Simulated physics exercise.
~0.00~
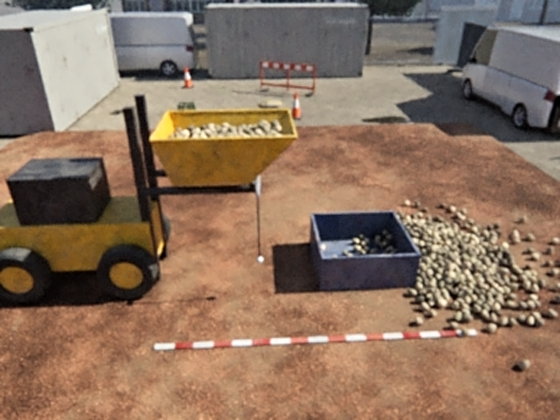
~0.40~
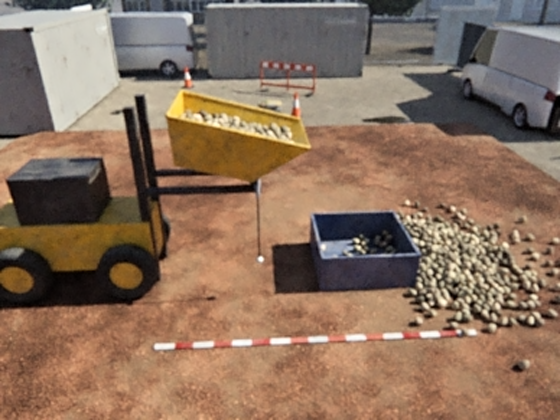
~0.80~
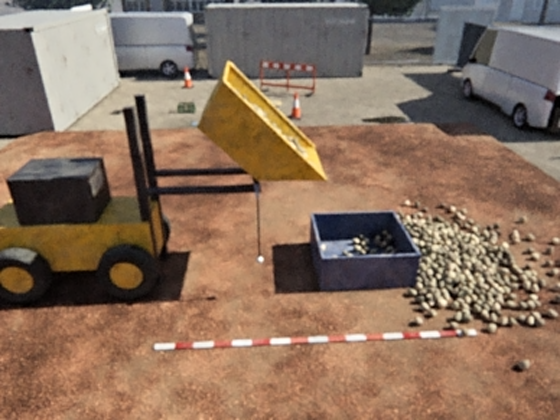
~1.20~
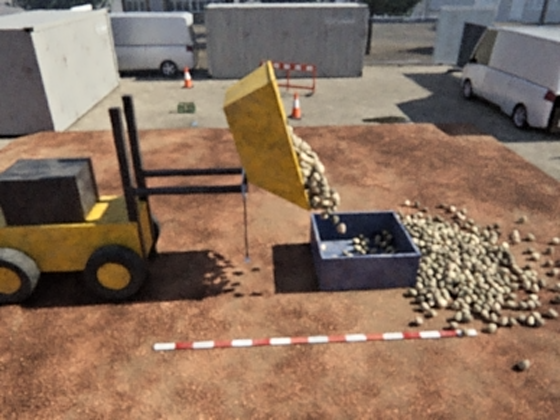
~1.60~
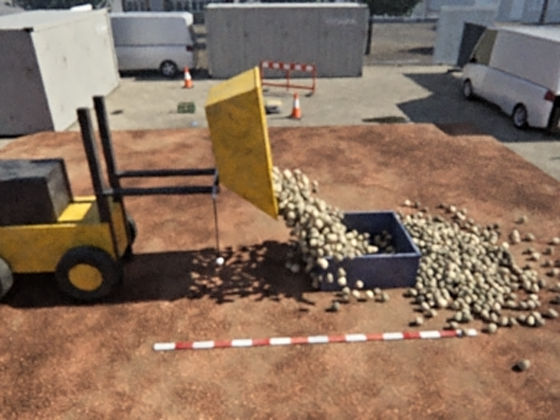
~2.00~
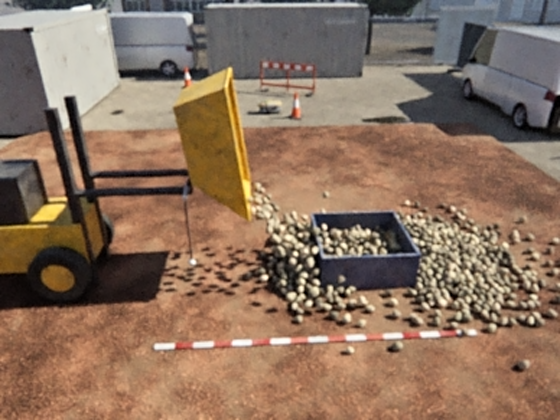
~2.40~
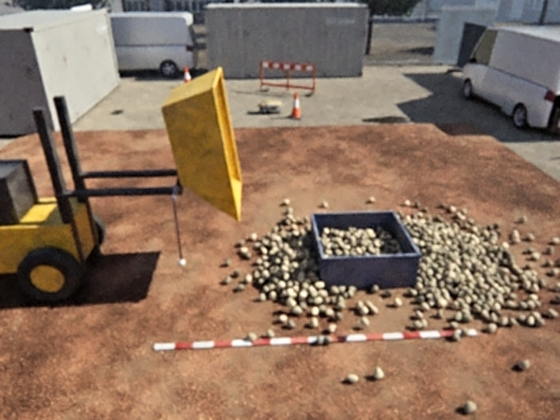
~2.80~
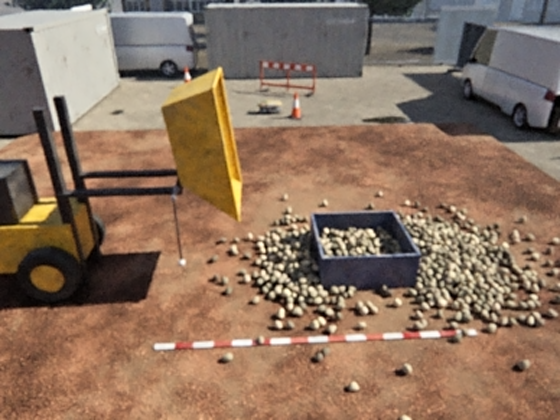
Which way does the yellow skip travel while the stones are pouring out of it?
The skip moves to the left, carried away from the blue bin as the forklift backs up.
